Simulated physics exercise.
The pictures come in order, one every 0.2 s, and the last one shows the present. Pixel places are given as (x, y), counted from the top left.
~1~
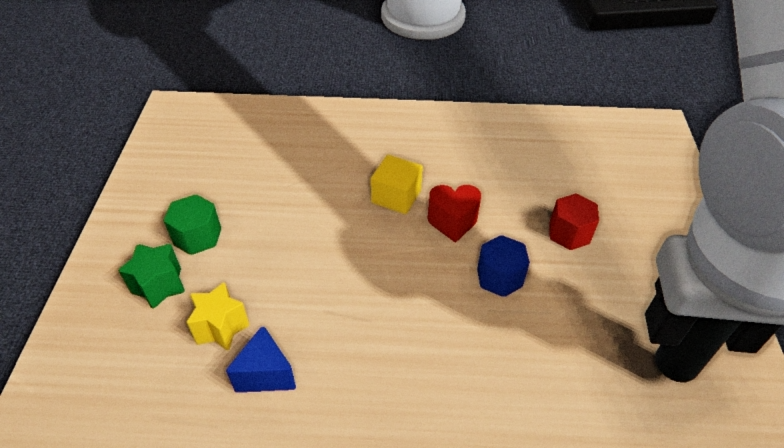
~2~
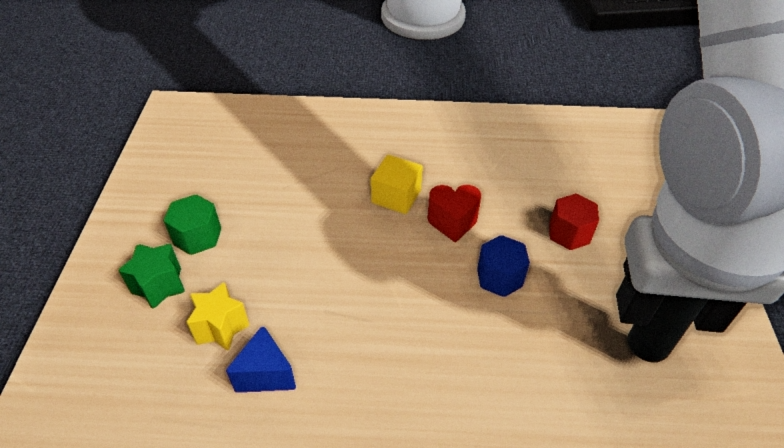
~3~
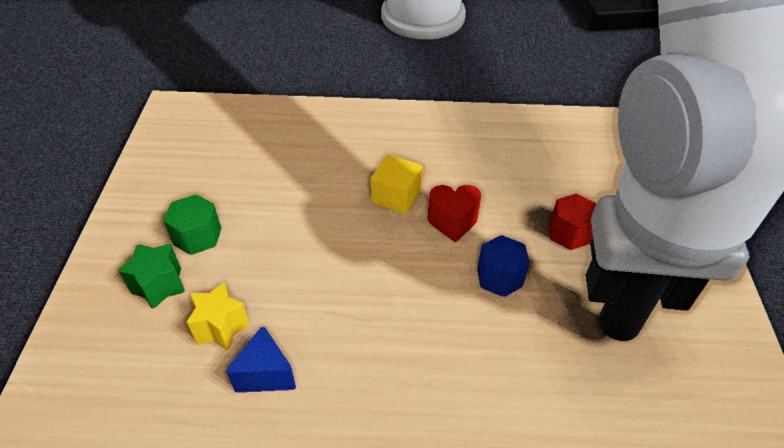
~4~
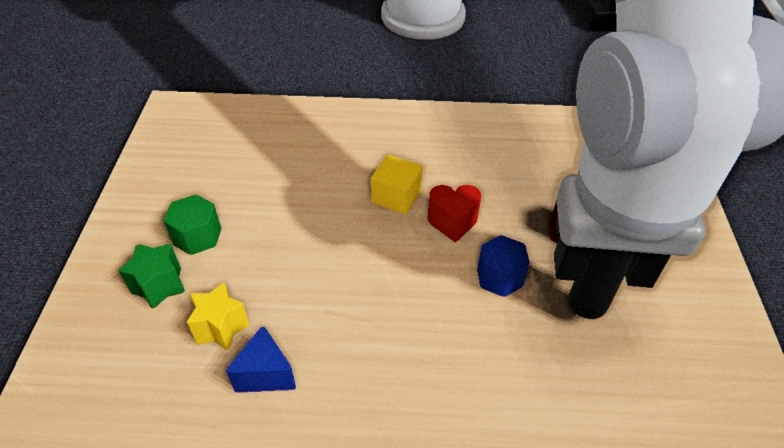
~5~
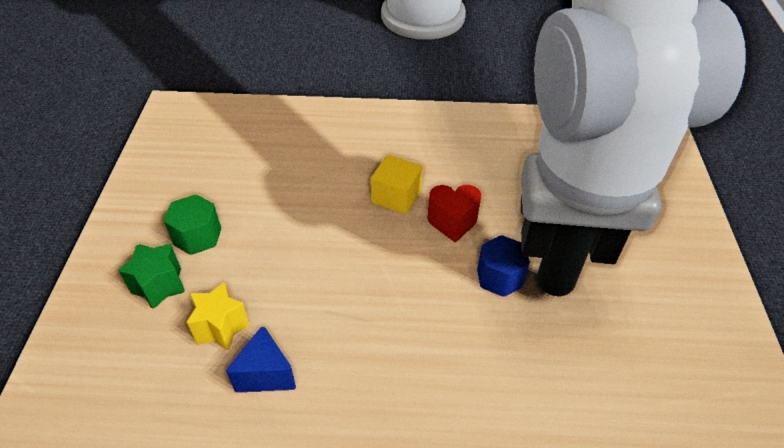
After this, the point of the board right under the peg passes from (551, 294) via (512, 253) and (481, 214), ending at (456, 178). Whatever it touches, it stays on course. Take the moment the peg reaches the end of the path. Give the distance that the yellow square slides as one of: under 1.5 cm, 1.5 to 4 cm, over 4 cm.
Range: Under 1.5 cm.
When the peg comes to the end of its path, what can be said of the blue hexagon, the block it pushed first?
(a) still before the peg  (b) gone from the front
Correct choice: B.
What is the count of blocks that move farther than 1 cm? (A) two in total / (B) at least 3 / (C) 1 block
Letter A.
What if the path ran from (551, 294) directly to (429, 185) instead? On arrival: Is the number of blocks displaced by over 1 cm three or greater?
Yes, that is how it ends up.
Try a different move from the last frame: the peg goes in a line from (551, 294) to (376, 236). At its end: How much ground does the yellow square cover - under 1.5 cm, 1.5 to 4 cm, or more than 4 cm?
Shift of under 1.5 cm.
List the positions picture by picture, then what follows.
In the first frame, peg's lower end at (675, 365); yellow square at (397, 172); red heart-shaped block at (456, 198); blue hexagon at (506, 254).
In the second frame, peg at (648, 346); blocks still.
In the third frame, peg at (618, 325); blocks still.
In the fourth frame, peg at (587, 304); blocks still.
In the fifth frame, peg at (555, 282); yellow square at (397, 172); red heart-shaped block at (456, 198); blue hexagon at (506, 254).
What follows on the original path. One third of the way, peg at (514, 240); blue hexagon at (487, 249), turned 20° anticlockwise.
Two thirds of the way, peg at (482, 201); red heart-shaped block at (447, 192), turned 35° anticlockwise; blue hexagon at (487, 248), turned 20° anticlockwise.
At the end, peg at (458, 166); yellow square still; red heart-shaped block at (442, 189), turned 55° anticlockwise; blue hexagon at (487, 248), turned 20° anticlockwise.
